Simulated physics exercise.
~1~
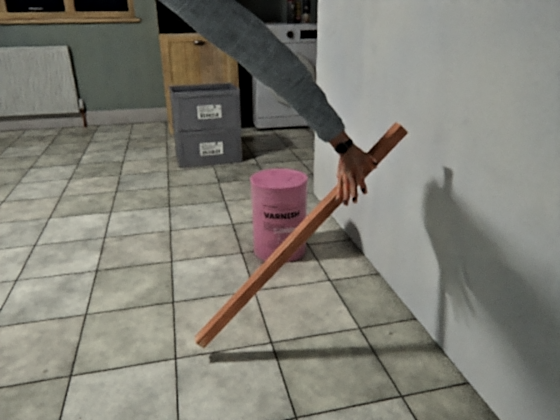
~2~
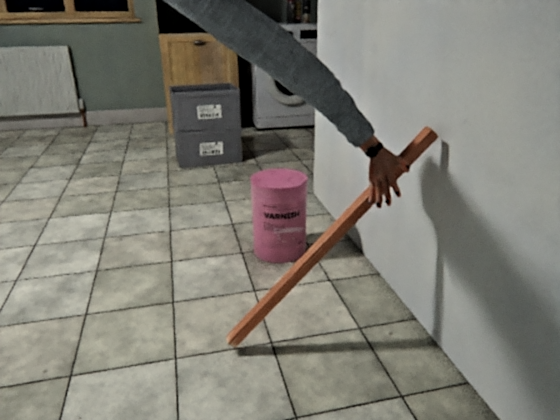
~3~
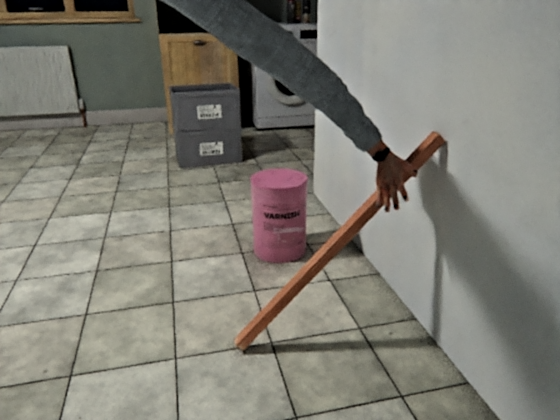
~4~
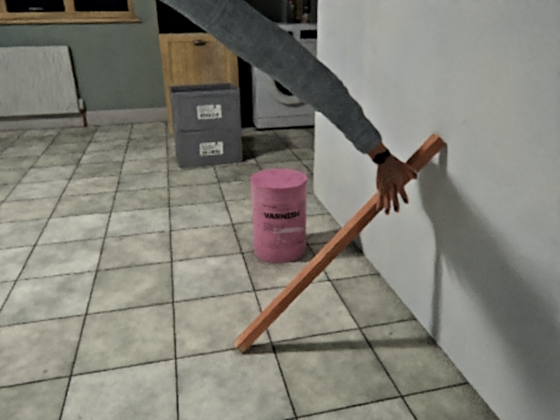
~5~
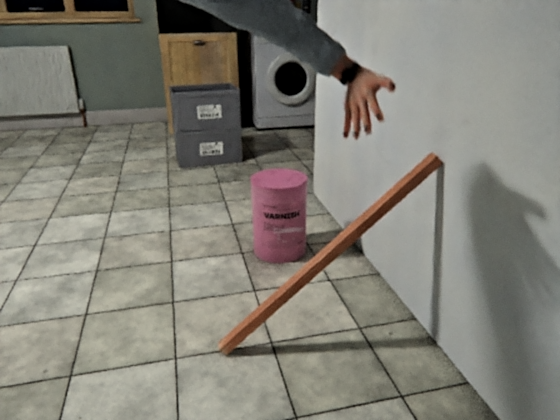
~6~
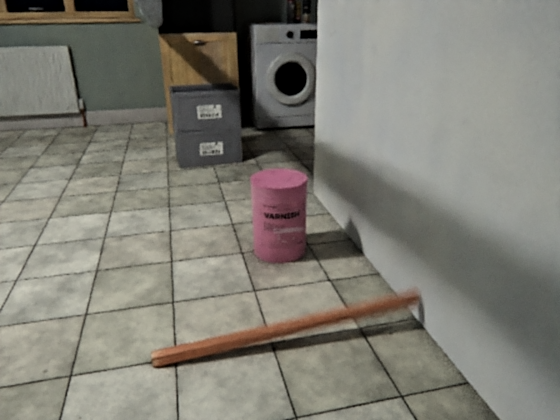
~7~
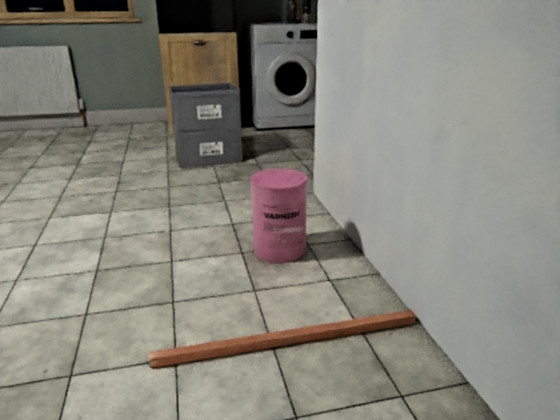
An orange pole leaned against the wall by a hand slips down flat once released.
